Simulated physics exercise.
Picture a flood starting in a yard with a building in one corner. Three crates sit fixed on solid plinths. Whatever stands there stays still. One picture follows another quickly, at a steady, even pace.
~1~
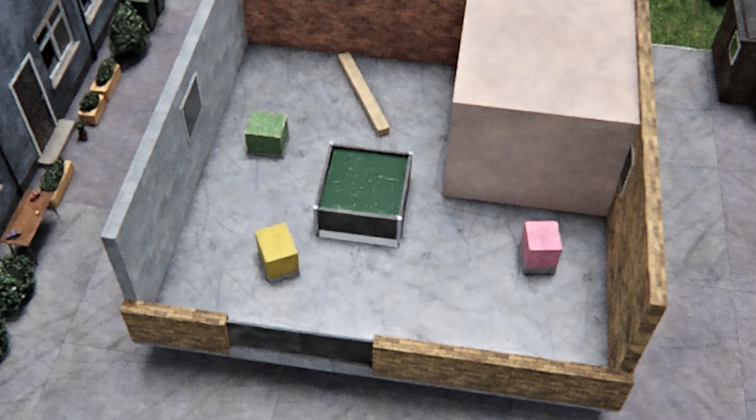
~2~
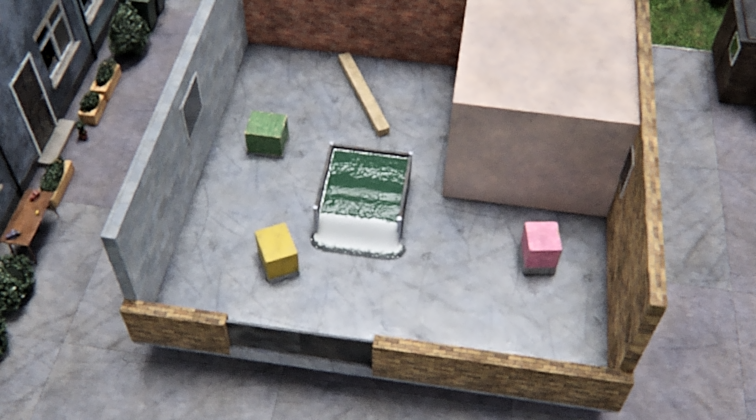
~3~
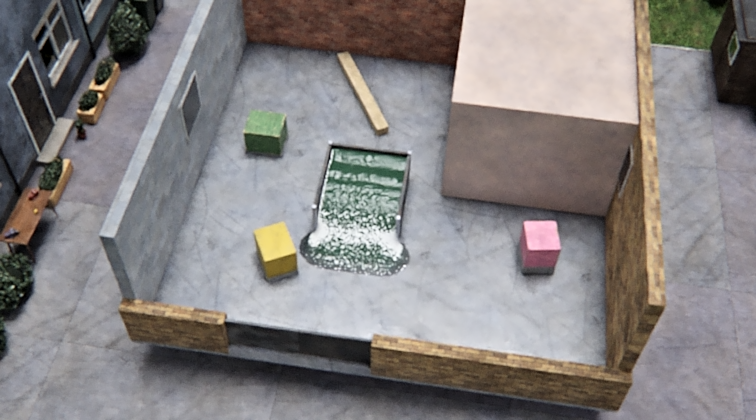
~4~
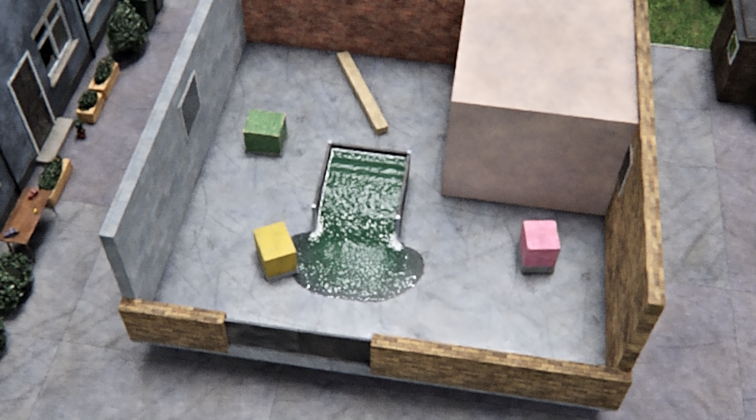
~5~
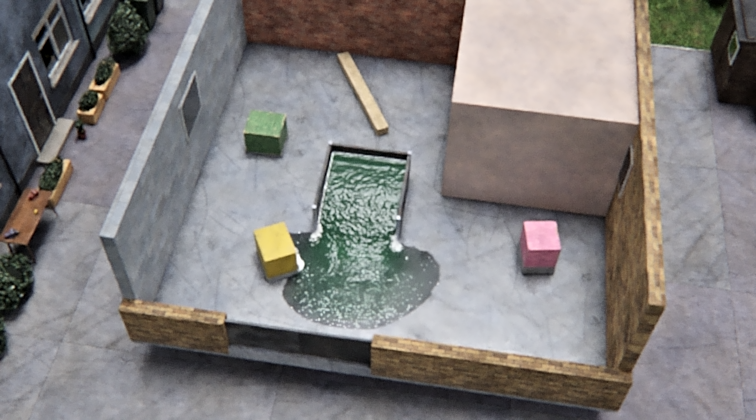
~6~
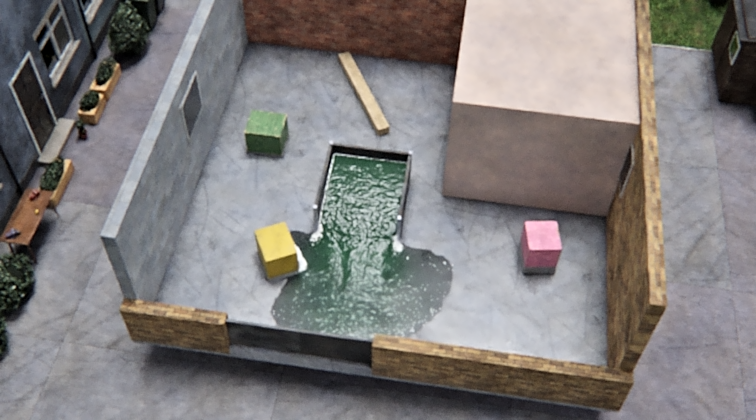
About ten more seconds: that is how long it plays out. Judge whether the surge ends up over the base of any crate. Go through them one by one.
Yellow crate: Too low, green crate: Too low, pink crate: High enough.
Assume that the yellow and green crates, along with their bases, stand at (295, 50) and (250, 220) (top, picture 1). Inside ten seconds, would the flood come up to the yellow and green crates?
The yellow one is not reached, the green one is reached.
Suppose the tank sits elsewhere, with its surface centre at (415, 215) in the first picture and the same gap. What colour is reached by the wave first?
Answer: The crate marked yellow.
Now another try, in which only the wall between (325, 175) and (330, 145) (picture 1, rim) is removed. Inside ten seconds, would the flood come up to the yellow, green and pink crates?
Result - yellow crate is not reached; green crate gets flooded; pink crate is not reached.
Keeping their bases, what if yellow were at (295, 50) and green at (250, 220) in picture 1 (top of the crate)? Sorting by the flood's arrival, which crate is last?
That's the yellow-painted one.
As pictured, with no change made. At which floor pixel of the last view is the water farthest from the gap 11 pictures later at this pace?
The farthest point of the front sits at (579, 385).
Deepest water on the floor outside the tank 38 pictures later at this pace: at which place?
(581, 233).
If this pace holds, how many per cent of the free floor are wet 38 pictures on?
About 65 in a hundred.
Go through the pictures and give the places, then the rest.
The first picture shows the tank at (364, 183) is whole and still.
In the second picture, water pours out at (358, 229) and has run to (402, 248).
In the third picture, the front is at (397, 268), out from the gap at (356, 229).
In the fourth picture, water pours out at (356, 230) and has run to (389, 294).
In the fifth picture, water pours out at (356, 231) and has run to (371, 325).
In the sixth picture, the front is at a hidden place, out from the gap at (357, 231).
A moment on, water covers 20 % of the floor; the yellow crate water round its plinth, the green crate not reached, the pink crate not reached.
Next, water covers 25 % of the floor; the yellow crate water round its plinth, the green crate not reached, the pink crate not reached.
Then, water covers 40 % of the floor; the yellow crate water round its plinth, the green crate water round its plinth, the pink crate water round its plinth.
Later, water covers 65 % of the floor; the yellow crate water round its plinth, the green crate water round its plinth, the pink crate water round its plinth.
In the end, water covers 85 % of the floor; the yellow crate was topped, the green crate was topped, the pink crate stayed above the water.
